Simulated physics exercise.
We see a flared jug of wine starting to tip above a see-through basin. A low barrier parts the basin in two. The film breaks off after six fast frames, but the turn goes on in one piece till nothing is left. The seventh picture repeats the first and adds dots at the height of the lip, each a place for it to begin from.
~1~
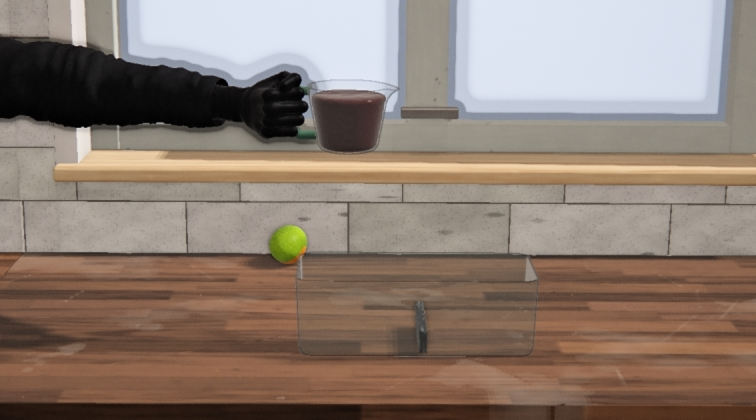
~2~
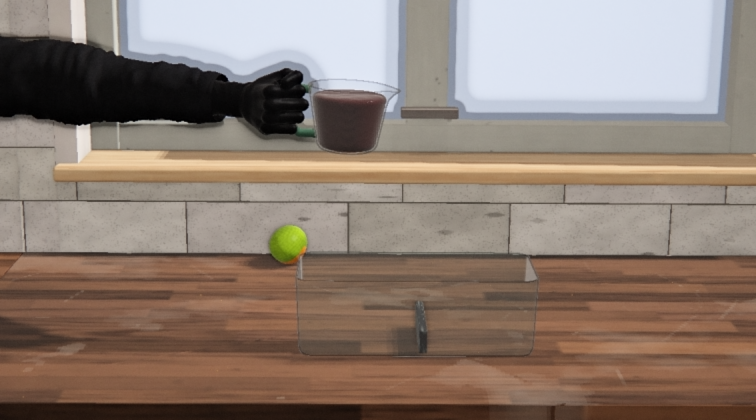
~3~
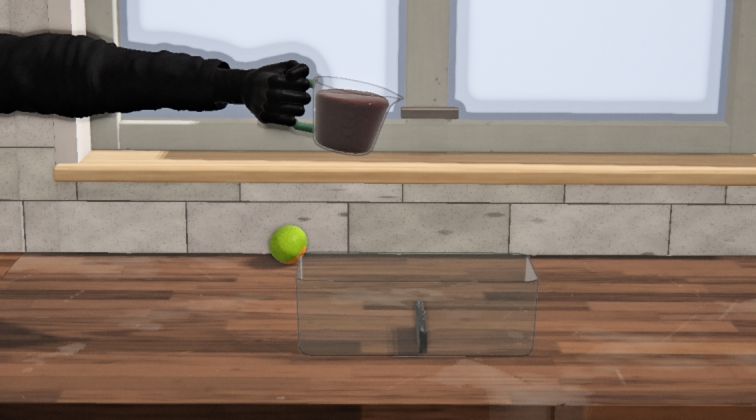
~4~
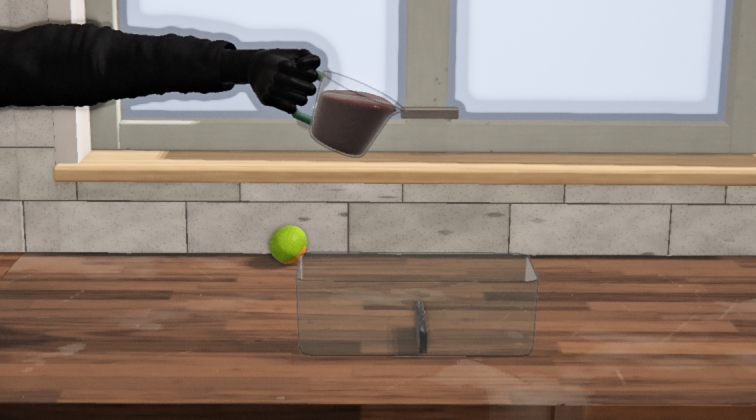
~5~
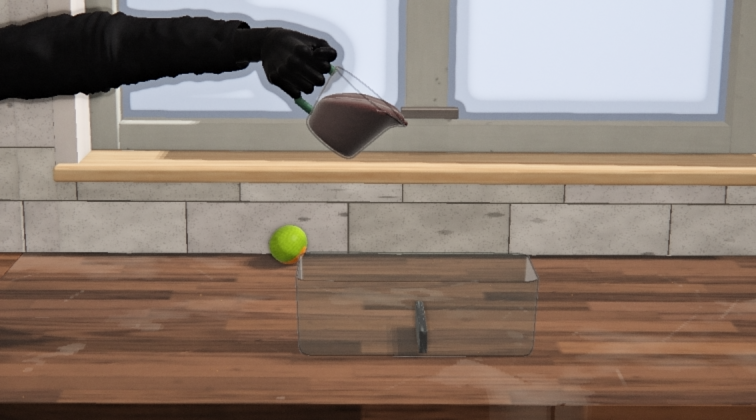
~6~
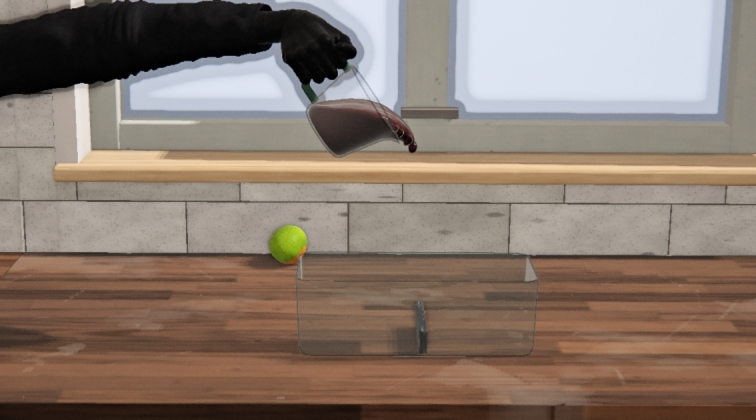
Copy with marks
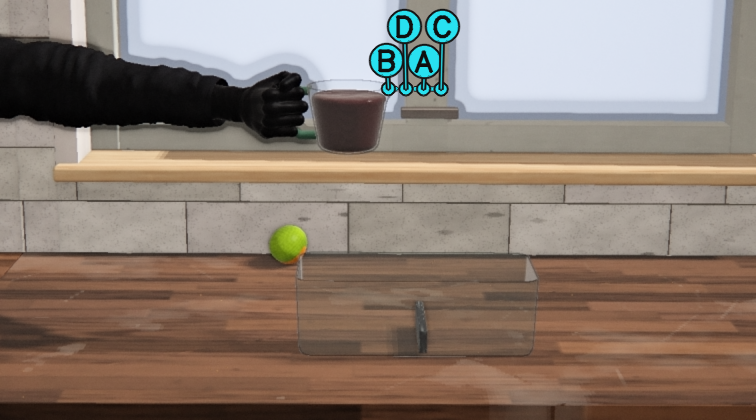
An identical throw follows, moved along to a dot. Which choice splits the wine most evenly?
B works best here.
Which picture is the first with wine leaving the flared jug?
Picture 5.
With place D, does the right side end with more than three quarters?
No, it does not.
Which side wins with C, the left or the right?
More ends on the right.
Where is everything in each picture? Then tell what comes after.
Upright, lip at (399, 88); basin from (298, 354) to (533, 355); top of the wall at (421, 316); nothing has left yet, in the first picture.
Tipped about 3°, lip at (400, 91); nothing has left yet, in the second picture.
Tipped about 11°, lip at (403, 98); nothing has left yet, in the third picture.
Tipped about 23°, lip at (406, 110); nothing has left yet, in the fourth picture.
Tipped about 39°, lip at (405, 126); wine is over the lip, down to (405, 126), in the fifth picture.
Tipped about 56°, lip at (400, 142); wine is over the lip, down to (411, 151), in the sixth picture.
In cyan, A at (423, 88); B at (388, 88); C at (441, 89); D at (405, 88).
For place A, about 13 % ends left of the wall and 77 % right of it; 10 % is lost outside.
For place B, about 48 % ends left of the wall and 42 % right of it; 9 % is lost outside.
For place C, about 13 % ends left of the wall and 74 % right of it; 12 % is lost outside.
For place D, about 29 % ends left of the wall and 65 % right of it; 7 % is lost outside.
